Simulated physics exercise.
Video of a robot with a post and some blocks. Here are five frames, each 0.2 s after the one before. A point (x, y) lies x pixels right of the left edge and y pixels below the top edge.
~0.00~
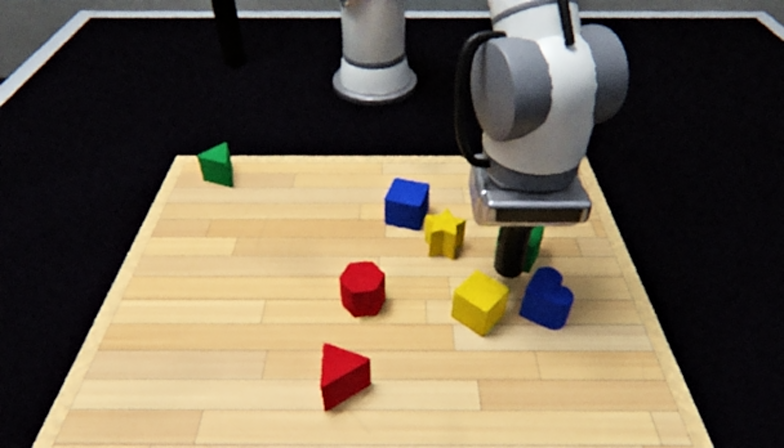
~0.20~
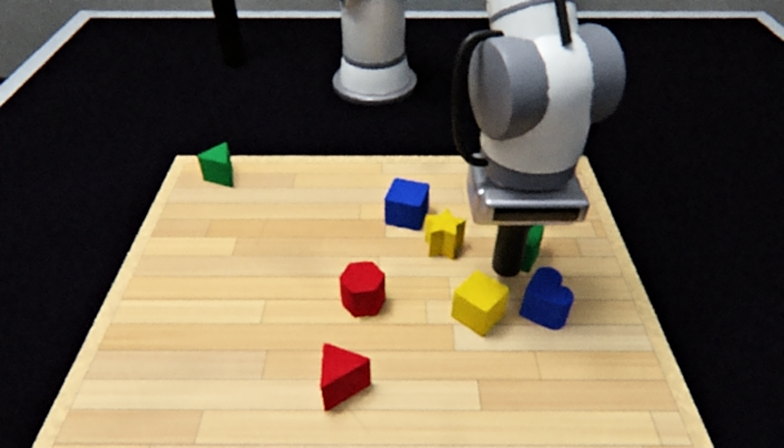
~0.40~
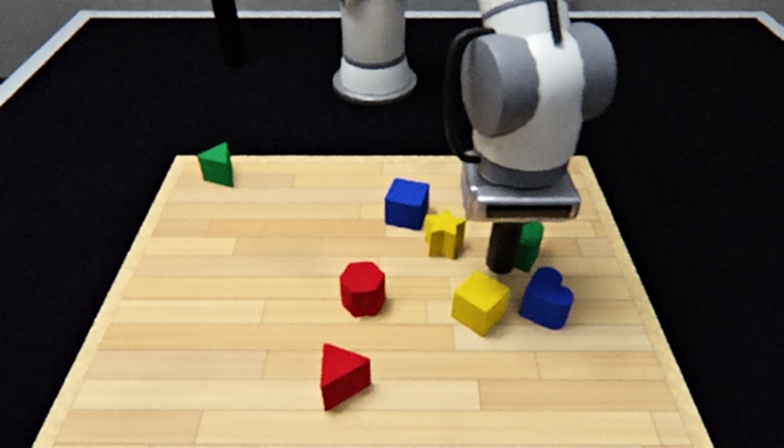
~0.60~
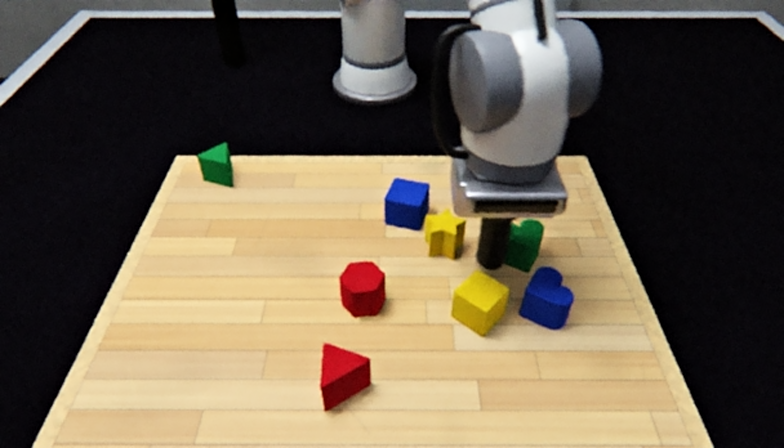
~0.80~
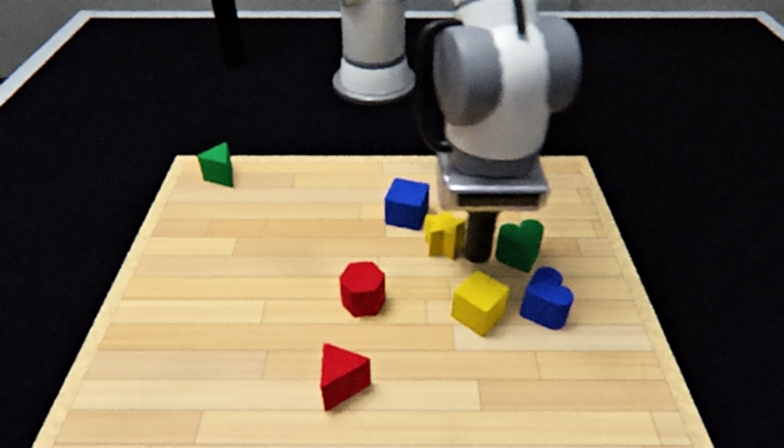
The clip opens on a robot arm holding a dark post over a wooden board of scattered red, blue, yellow and green blocks, with a green one partly hidden behind the post. The arm shifts a short way left, uncovering the green heart and drawing close beside the yellow star, while the blocks stay still.
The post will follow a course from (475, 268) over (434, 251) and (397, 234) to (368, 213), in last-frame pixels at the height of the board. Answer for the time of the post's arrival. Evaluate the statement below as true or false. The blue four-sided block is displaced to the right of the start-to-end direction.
It is true.
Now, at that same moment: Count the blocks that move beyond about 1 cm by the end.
The way I see it, the answer is two.
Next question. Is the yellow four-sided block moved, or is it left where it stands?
Stays put.
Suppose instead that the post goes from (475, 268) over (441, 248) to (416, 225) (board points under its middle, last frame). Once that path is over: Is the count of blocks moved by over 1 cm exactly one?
Final answer: No.
What follows on the original path. One third of the way, post (435, 239); blue four-sided block (405, 189); yellow star (417, 212), turned 20° clockwise.
Two thirds of the way, post (397, 222); blue four-sided block (387, 173), turned 55° clockwise; yellow star (378, 197), turned 15° clockwise.
At the end, post (368, 201); blue four-sided block (380, 167), turned 95° clockwise; yellow star (346, 181); yellow four-sided block not moved; green heart block not moved.
